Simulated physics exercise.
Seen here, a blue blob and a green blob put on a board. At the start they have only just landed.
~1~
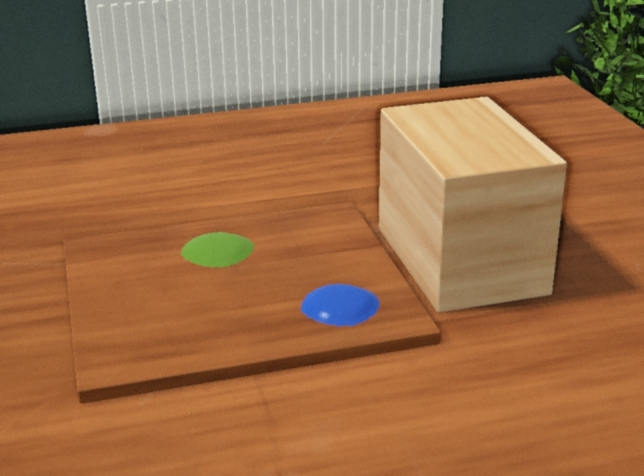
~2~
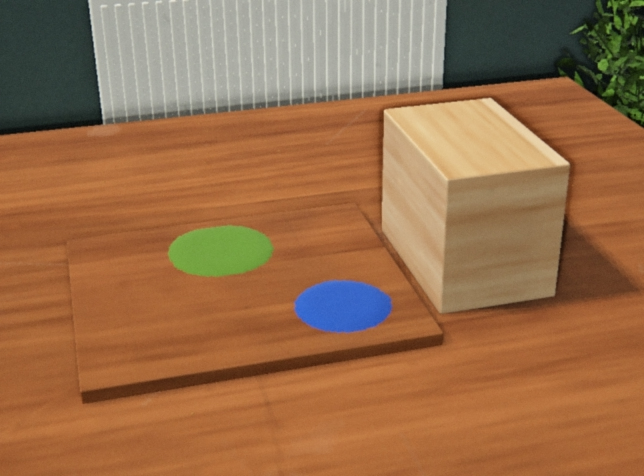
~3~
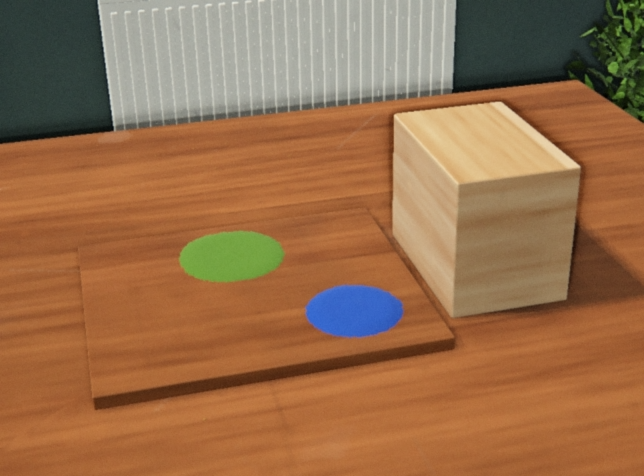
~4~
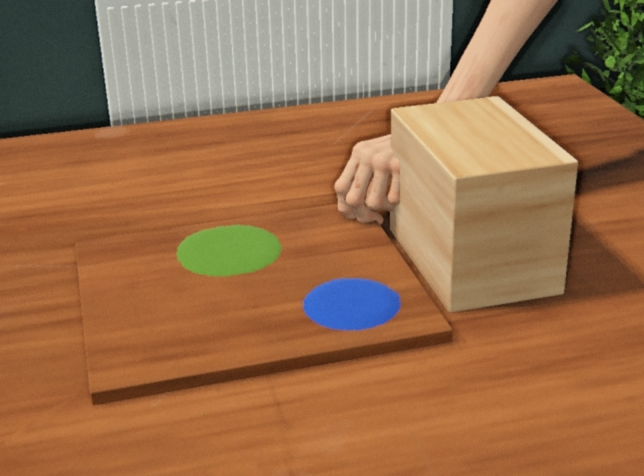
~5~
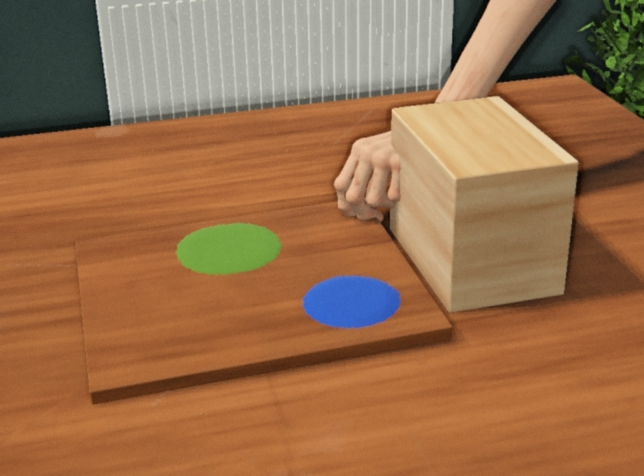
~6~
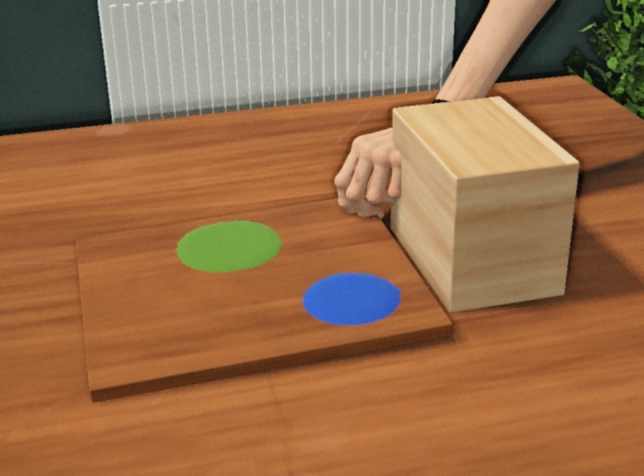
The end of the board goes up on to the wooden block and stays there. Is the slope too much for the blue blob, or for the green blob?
The blue blob holds its ground; the green blob slides over the edge.
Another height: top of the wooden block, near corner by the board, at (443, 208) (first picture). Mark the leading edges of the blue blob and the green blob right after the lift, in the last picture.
The first near (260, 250), the second near (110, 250).
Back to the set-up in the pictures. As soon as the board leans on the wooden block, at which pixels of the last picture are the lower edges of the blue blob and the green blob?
The first near (229, 246), the second near (89, 258).
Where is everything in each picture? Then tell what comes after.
In the first picture, the board lies flat; blue blob (341, 300) a low mound; green blob (218, 246) spread thin; wooden block (501, 240).
In the second picture, they settle; blue blob (343, 302) spread thin; green blob (221, 249) spread thin.
In the third picture, at rest; blue blob (355, 307) spread thin; green blob (232, 255) spread thin.
In the fourth picture, a hand takes the end; blue blob (352, 300) spread thin; green blob (229, 248) spread thin.
In the fifth picture, the end is rising; blue blob (351, 298) spread thin; green blob (228, 247) spread thin.
In the sixth picture, the board slopes by about 2°; blue blob (351, 295) spread thin; green blob (229, 244) spread thin; wooden block (513, 240).
Next, slope about 29°; the blue blob has crept a little; the green blob has crept down a long way.
After that, the blue blob has crept down a long way; the green blob is dripping off the low end.
Finally, slope about 29°; the blue blob has crept down a long way; the green blob is dripping off the low end.
